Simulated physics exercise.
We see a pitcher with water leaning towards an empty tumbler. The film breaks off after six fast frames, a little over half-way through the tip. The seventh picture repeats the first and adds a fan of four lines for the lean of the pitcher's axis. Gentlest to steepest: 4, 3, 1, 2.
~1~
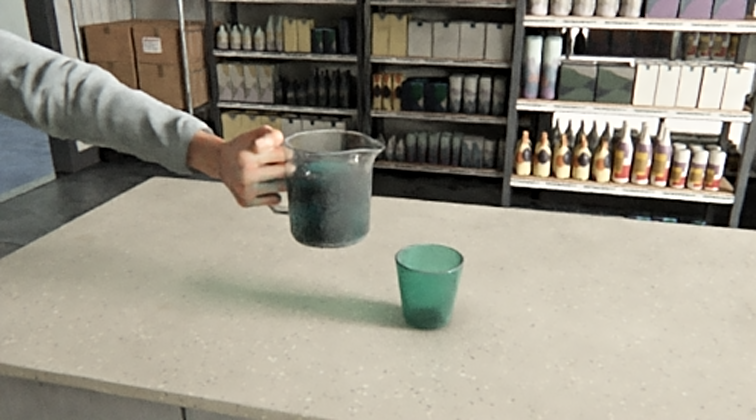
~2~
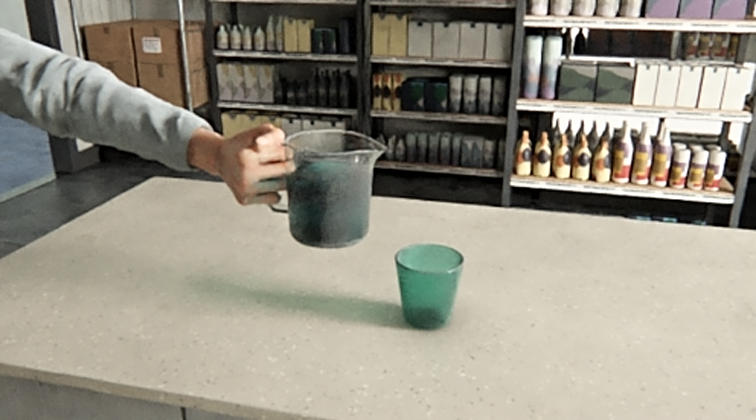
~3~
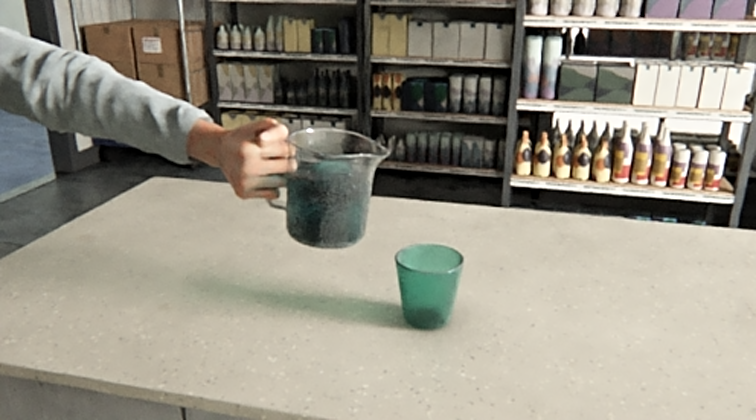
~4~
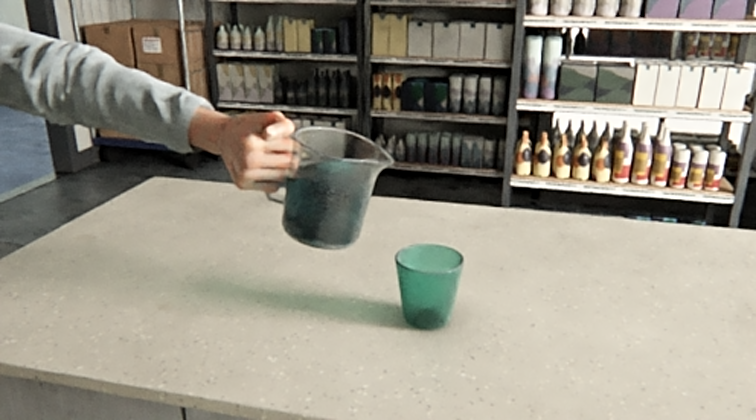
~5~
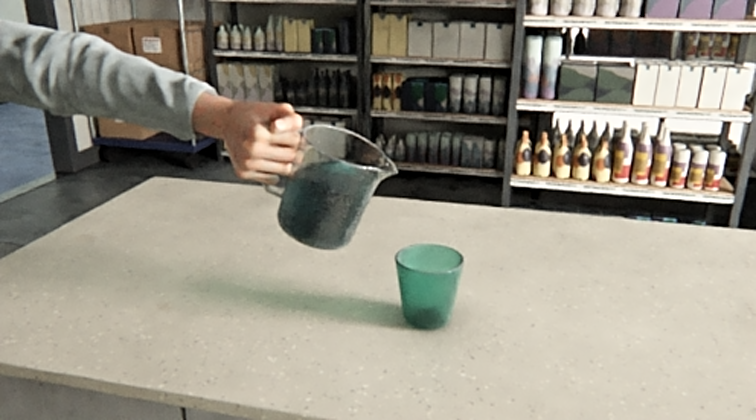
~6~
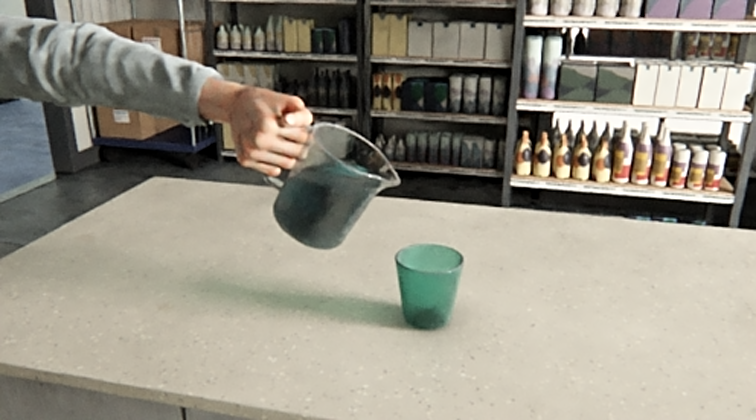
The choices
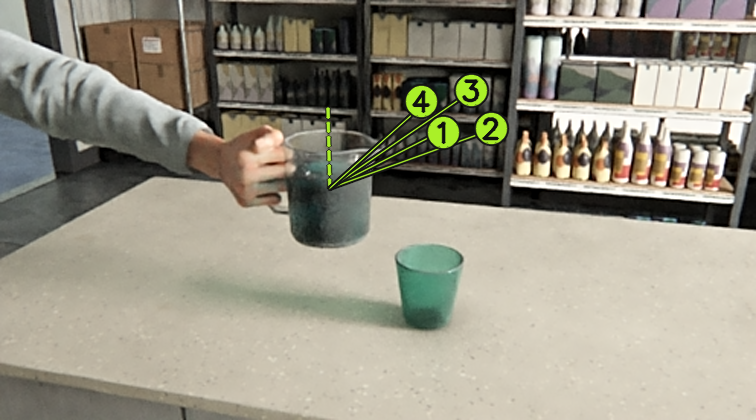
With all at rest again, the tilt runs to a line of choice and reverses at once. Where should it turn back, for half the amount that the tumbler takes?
It is 1.
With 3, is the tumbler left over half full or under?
Under.
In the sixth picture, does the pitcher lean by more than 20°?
Yes, it does.
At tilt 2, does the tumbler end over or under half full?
Over half.
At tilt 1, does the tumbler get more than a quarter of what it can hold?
Yes.
On the marked copy, 1 at (427, 138); 2 at (476, 135); 3 at (457, 100); 4 at (411, 115).
With 1, the tumbler ends with about 51 % of what it can hold.
With 2, the tumbler ends with about 69 % of what it can hold; 4 % of the water is spilt.
With 3, the tumbler ends with about 32 % of what it can hold.
With 4, the tumbler ends with about 18 % of what it can hold.
